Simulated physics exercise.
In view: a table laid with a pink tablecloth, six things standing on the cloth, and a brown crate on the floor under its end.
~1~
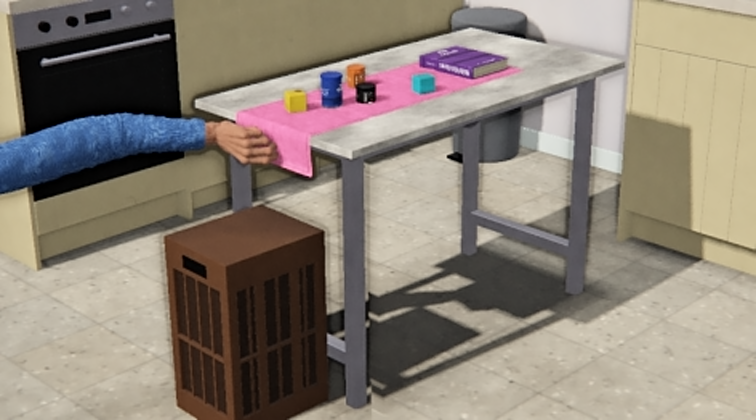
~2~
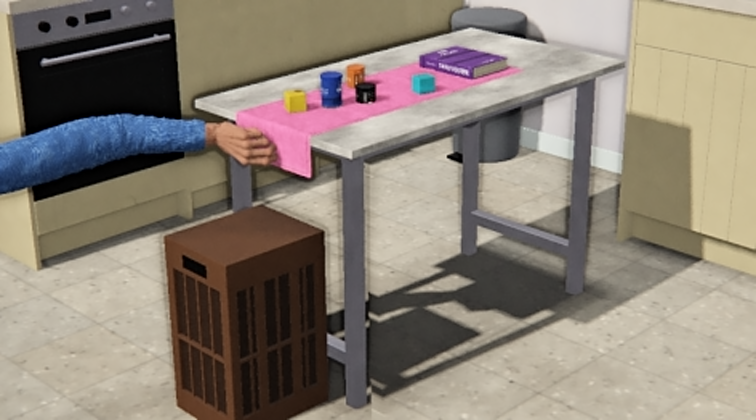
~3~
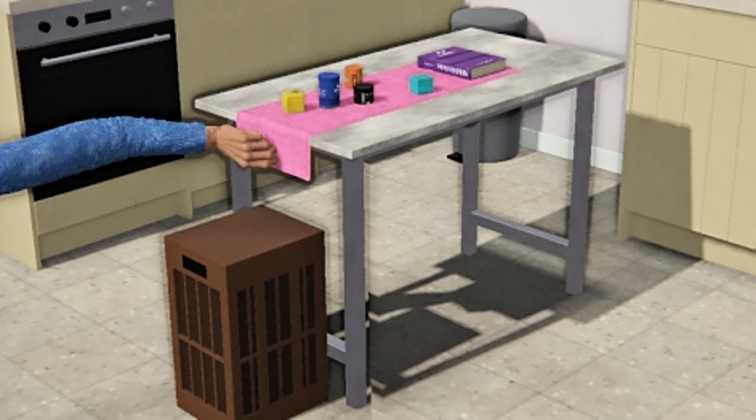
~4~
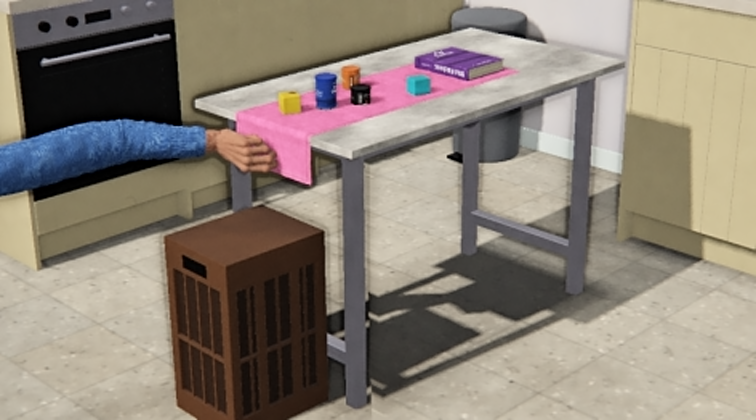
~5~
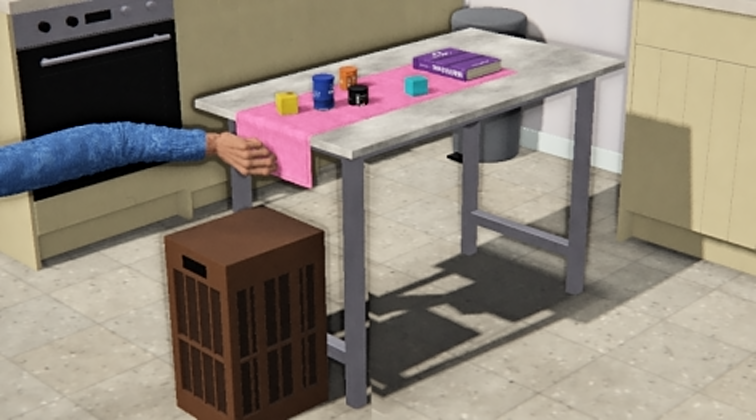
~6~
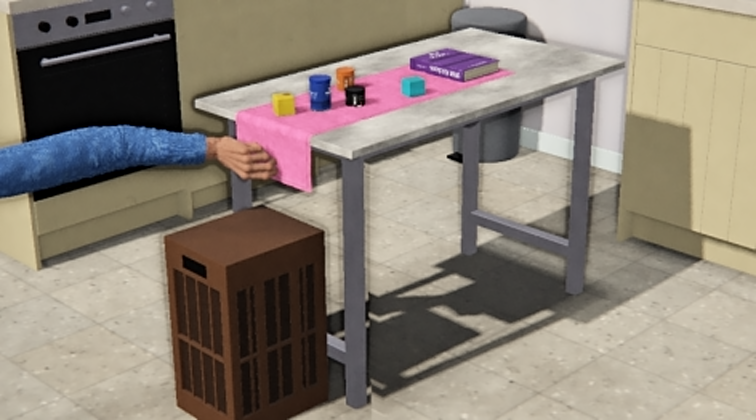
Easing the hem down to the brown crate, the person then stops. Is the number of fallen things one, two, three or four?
It is one.
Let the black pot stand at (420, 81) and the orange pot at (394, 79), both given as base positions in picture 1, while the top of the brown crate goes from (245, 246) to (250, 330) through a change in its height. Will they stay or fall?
The black pot keeps its place on top, the orange pot does not fall.
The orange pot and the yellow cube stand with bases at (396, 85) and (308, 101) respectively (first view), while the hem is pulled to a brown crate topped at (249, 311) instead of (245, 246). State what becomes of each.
The orange pot stays put, the yellow cube is lost.
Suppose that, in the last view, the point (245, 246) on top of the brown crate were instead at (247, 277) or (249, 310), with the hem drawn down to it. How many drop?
Respectively 2 and 3.
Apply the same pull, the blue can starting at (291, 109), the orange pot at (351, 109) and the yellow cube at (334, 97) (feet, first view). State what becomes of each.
First the blue can: It ends off the top. Next the orange pot: It is still up there. Last the yellow cube: It is still up there.
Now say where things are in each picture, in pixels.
In the first picture, hem (312, 177); yellow cube (295, 93); blue can (331, 74); black pot (366, 85); orange pot (356, 66); turquoise cube (424, 76); top of the crate (245, 246).
In the second picture, hem (311, 177); yellow cube (295, 93).
In the third picture, hem (310, 181); blue can (329, 75).
In the fourth picture, hem (312, 185); black pot (361, 87); top of the crate (245, 246).
In the fifth picture, hem (312, 188); orange pot (348, 69).
In the sixth picture, hem (312, 192); yellow cube (283, 96); blue can (320, 77); black pot (355, 88); orange pot (345, 69); turquoise cube (413, 79).
A little later, hem near (274, 197); all still up.
Next, hem on the crate; yellow cube gone.
When it is over, hem on the crate; yellow cube gone. The table loses one.
